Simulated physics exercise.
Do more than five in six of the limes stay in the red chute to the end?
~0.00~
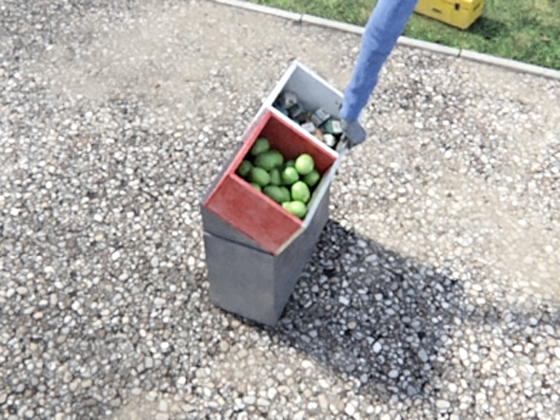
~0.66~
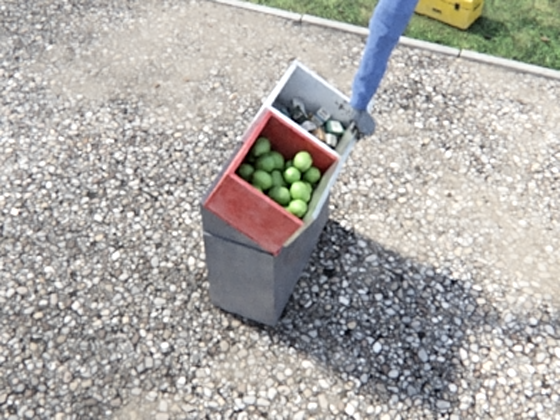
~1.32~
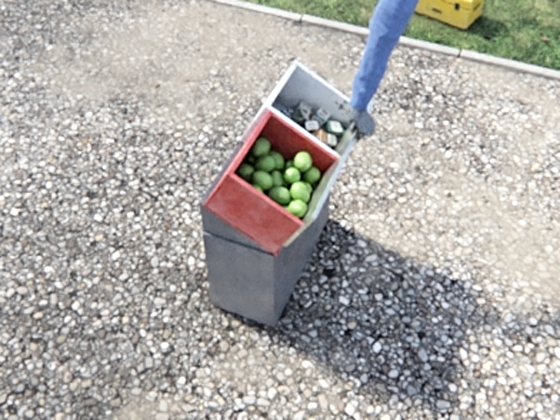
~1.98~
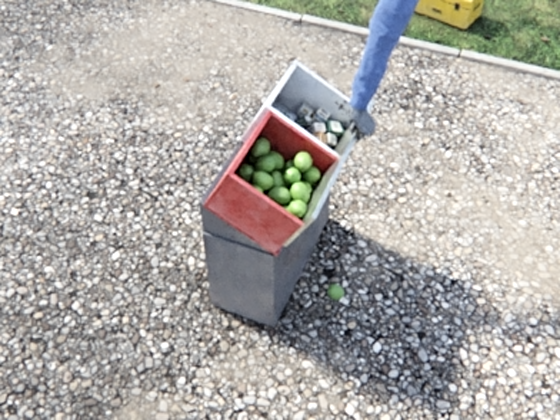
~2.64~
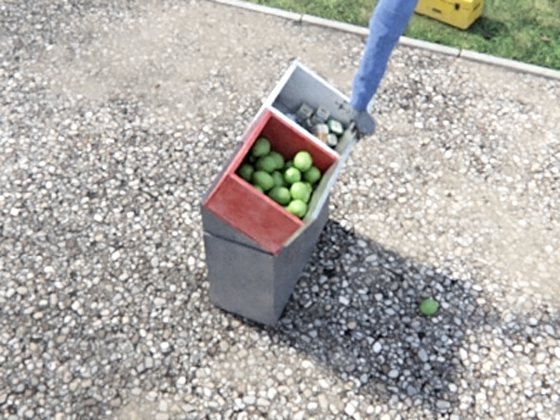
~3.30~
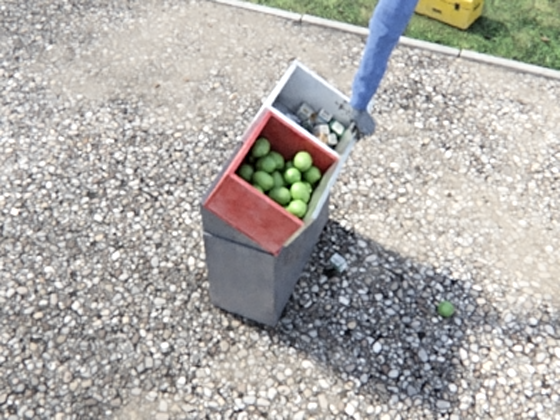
Yes, nearly all of them stay in the red chute. Only one lime ends up on the gravel, which is well under a sixth of them.
